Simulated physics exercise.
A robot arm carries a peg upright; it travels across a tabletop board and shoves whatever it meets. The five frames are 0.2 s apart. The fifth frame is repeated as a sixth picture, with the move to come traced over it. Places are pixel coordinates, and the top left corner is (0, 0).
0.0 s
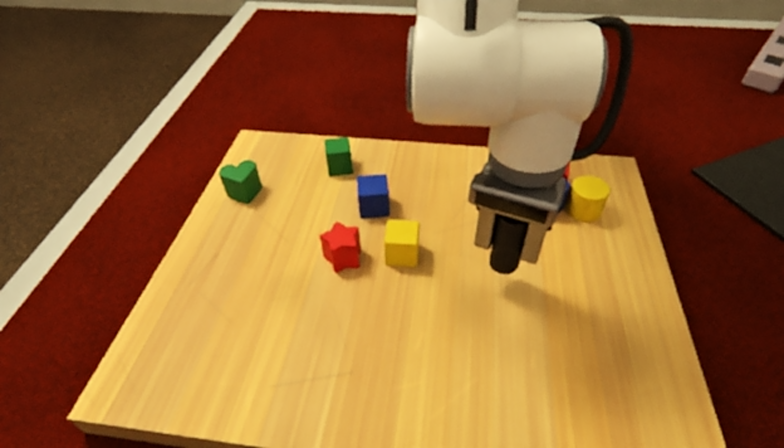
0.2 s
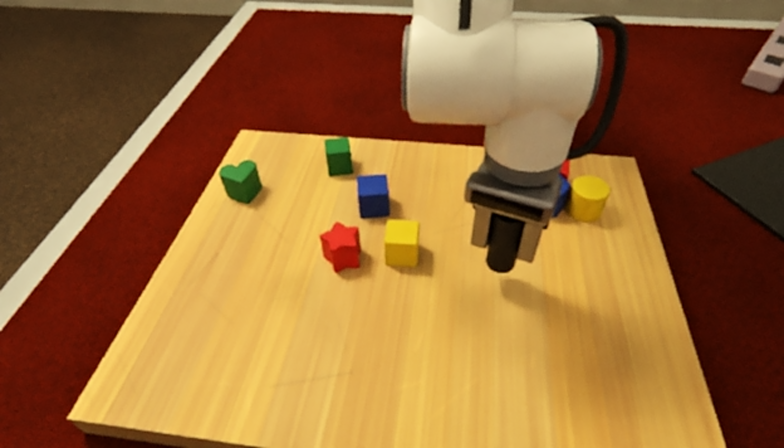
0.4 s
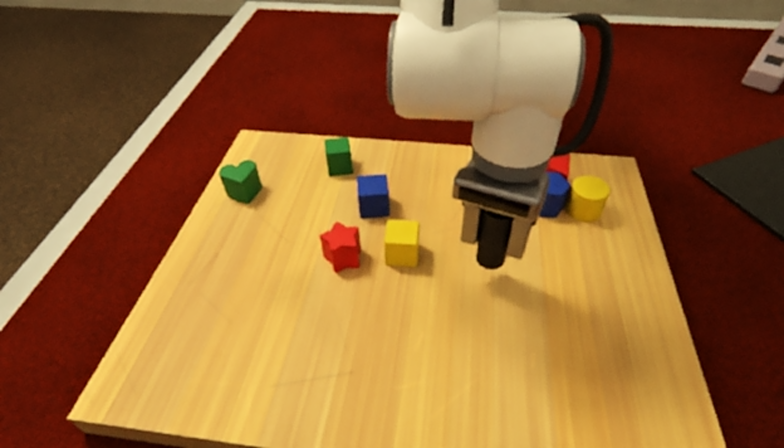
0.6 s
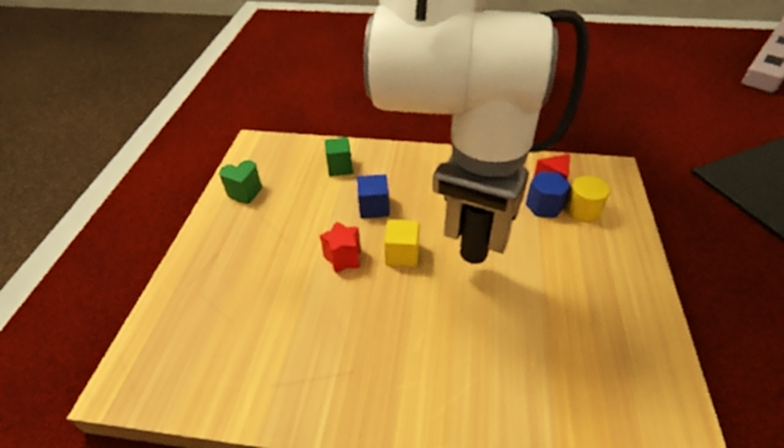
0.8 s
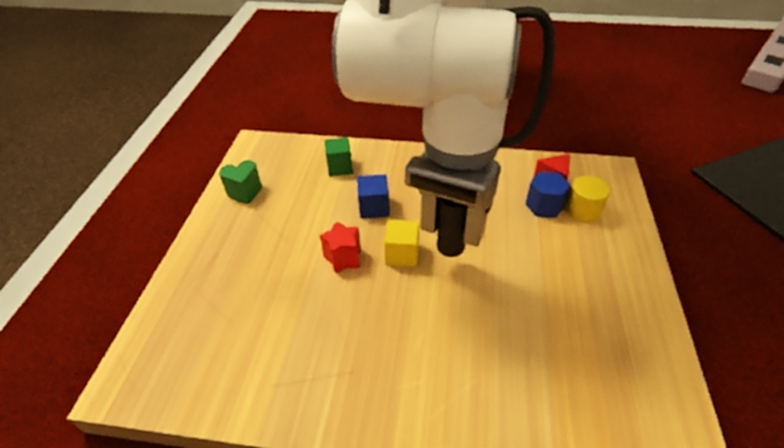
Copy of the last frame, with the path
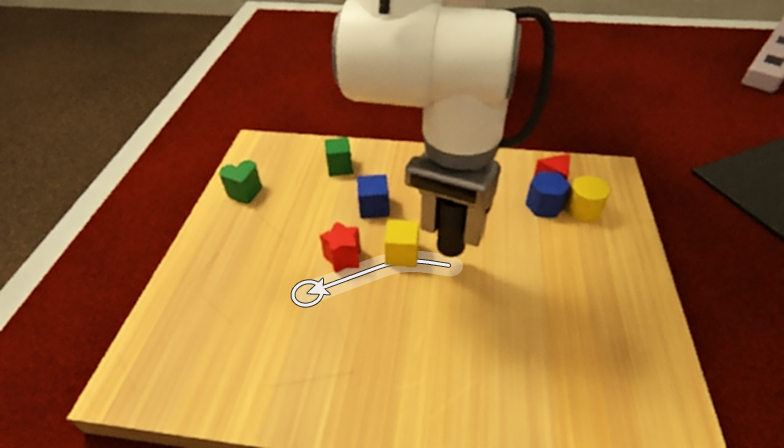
The clip opens on a wooden board scattered with colored blocks, a white robot arm holding its dark peg right of the yellow square. The arm moves left, slowly at first, uncovering a blue block and a red one behind it, and brings the peg near the yellow square while the blocks stay still.
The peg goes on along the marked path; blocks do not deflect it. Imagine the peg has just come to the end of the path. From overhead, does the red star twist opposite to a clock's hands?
Yes - that is the case.
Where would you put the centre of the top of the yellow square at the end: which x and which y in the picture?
It is at (366, 224).
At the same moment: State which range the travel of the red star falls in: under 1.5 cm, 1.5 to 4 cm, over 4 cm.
Travel: Within 1.5 cm.
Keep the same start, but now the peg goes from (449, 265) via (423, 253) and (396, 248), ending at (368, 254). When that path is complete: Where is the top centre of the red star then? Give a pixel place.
Near (302, 238).
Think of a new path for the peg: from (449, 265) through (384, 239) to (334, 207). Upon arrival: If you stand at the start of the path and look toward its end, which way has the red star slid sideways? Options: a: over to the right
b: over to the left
Choice b: Over to the left.
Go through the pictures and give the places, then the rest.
In the first frame, peg tip at (503, 265); block tops, red star at (341, 235); blue square at (372, 184); yellow square at (402, 231).
In the second frame, peg at (500, 264); blocks unchanged.
In the third frame, peg at (490, 260); blocks unchanged.
In the fourth frame, peg at (474, 255); blocks unchanged.
In the fifth frame, peg at (451, 248); red star at (341, 235); blue square at (372, 184); yellow square at (402, 231).
Path on the board, from (449, 265) by way of (401, 262) and (355, 276) to (307, 293).
On the path given first. One third of the way, peg at (400, 245); red star at (338, 235); yellow square at (376, 225), turned 35° clockwise.
Two thirds of the way, peg at (352, 259); red star at (333, 232), turned 30° anticlockwise; yellow square at (366, 224), turned 60° clockwise.
At the end, peg at (303, 277); red star at (332, 232), turned 30° anticlockwise; blue square in place; yellow square at (366, 224), turned 60° clockwise.
